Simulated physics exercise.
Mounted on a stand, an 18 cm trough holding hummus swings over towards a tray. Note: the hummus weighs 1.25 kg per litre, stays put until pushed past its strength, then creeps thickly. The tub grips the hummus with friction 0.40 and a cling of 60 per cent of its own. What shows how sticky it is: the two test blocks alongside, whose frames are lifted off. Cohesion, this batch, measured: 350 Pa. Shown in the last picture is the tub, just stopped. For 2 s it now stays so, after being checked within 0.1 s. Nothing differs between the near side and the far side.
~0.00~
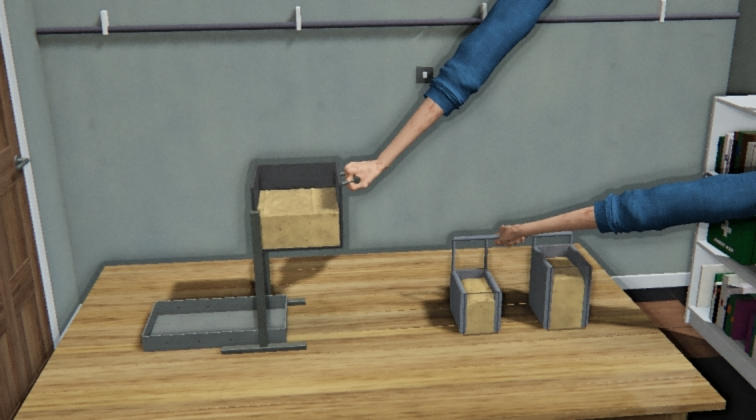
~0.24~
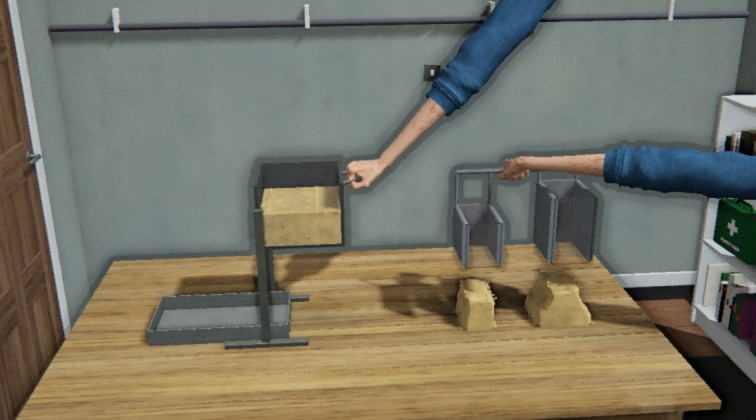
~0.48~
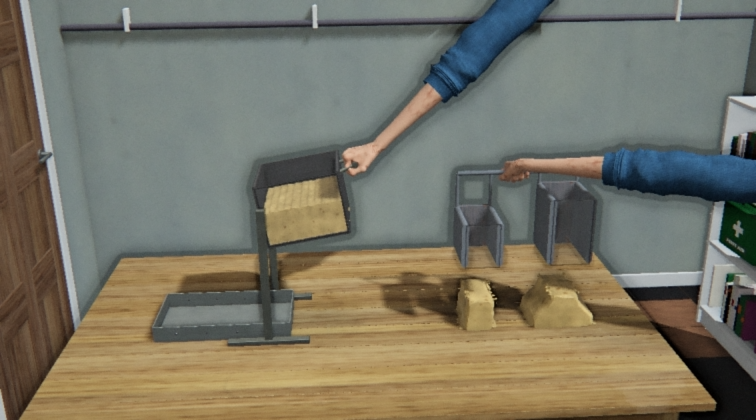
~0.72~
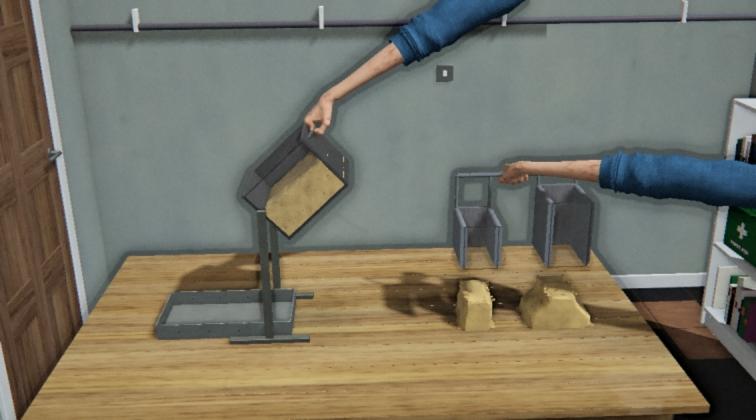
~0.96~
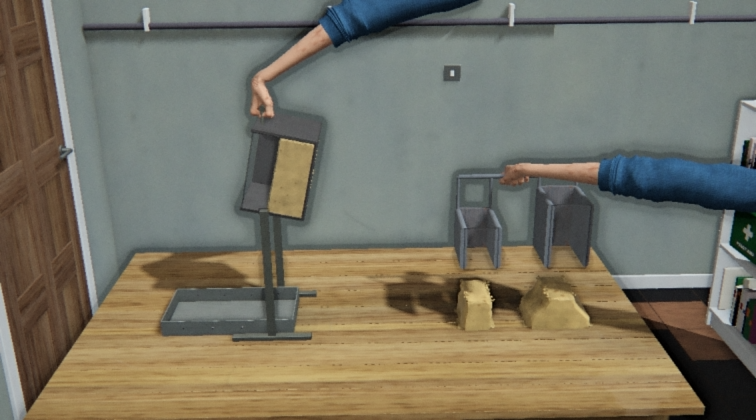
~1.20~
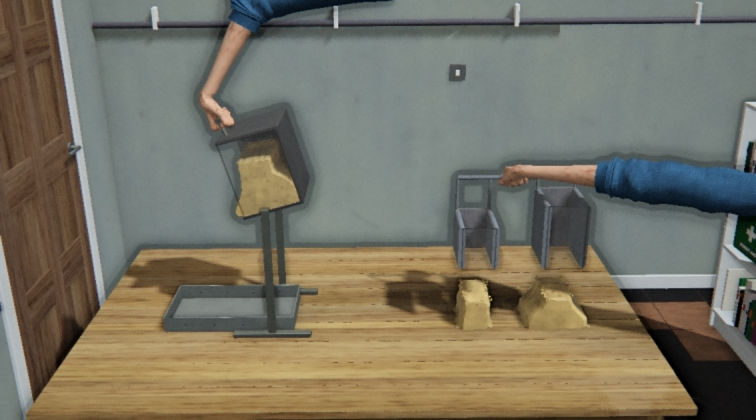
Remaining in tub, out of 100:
0 out of 100.
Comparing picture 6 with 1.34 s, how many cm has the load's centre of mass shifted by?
Something like 9 cm, I'd say.
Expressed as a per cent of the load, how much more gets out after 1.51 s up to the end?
Roughly 30 percent of the load.
After 1.34 s, the tub is at 106 degrees and holds 53 %.
After 1.51 s, the tub is at 106 degrees and holds 29 %.
After 1.68 s, the tub is at 106 degrees and holds 12 %.
After 1.85 s, the tub is at 106 degrees and holds 0 %.
After 3.20 s, at the end, the tub is at 106 degrees and holds 0 %.
